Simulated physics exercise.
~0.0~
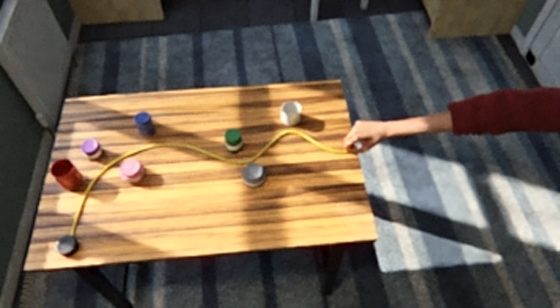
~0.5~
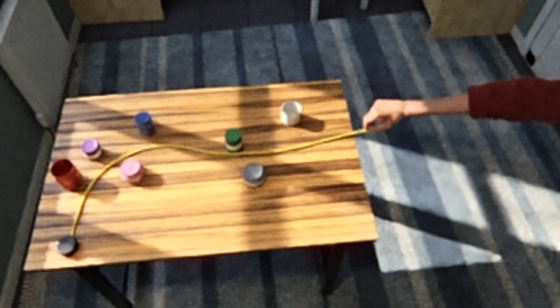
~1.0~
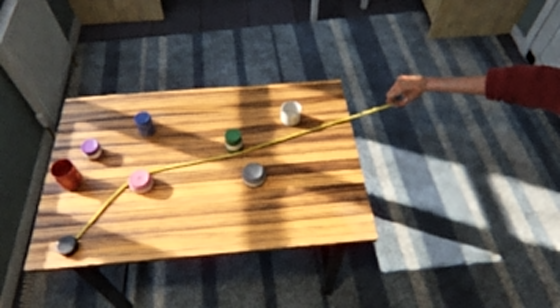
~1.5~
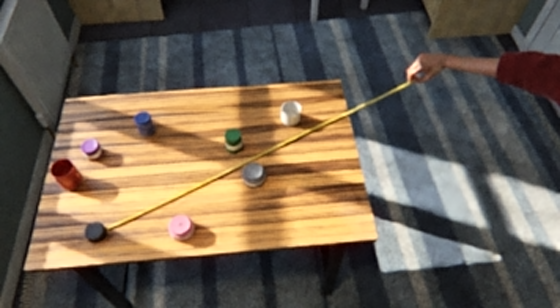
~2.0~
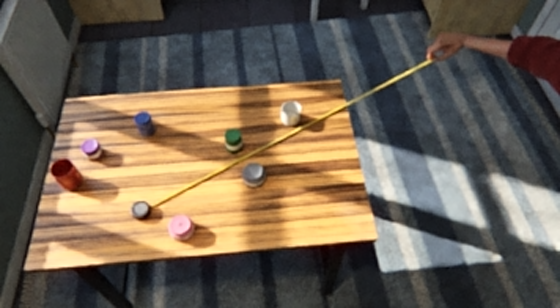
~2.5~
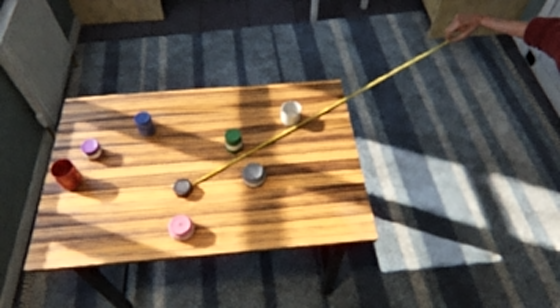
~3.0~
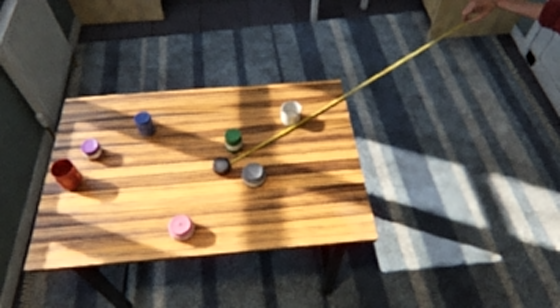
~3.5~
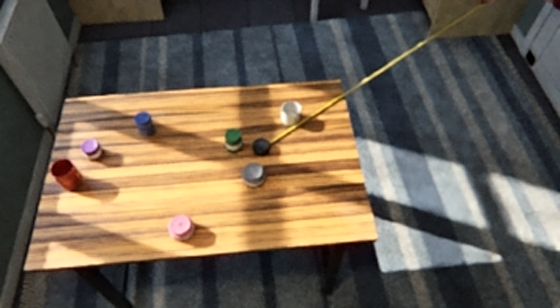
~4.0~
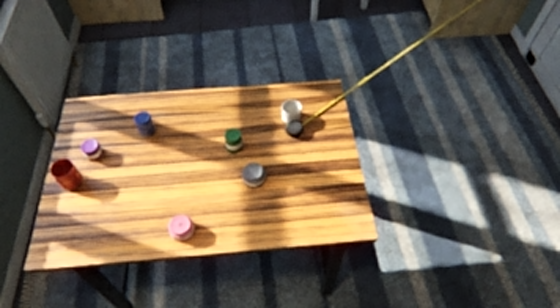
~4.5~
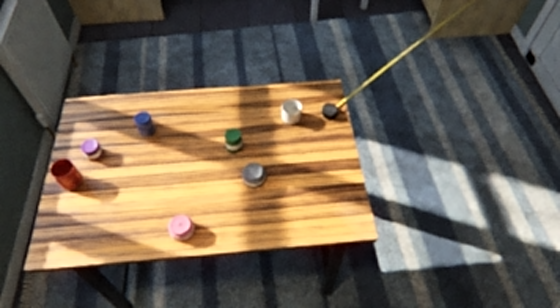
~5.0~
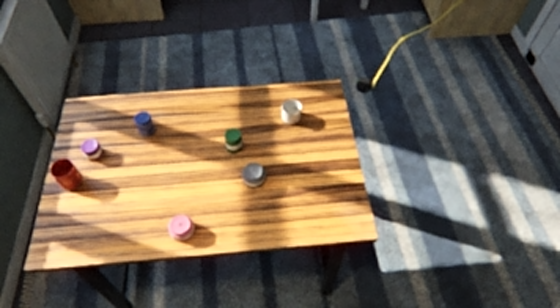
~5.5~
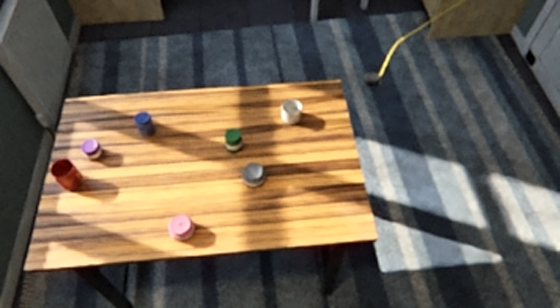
At first, a yellow lead winds among seven round containers on a striped wooden table, from a black round piece at the lower left to a hand at the right edge. The hand pulls away to the right, and the lead draws taut against the pink jar. The tightening lead sweeps the pink jar right and down toward the near edge, where it stops as the lead passes clear. The black piece then slides diagonally up the table, between the green tin and grey jar and past the white cup. Finally it leaves the right edge, with the other containers still standing about where they were.
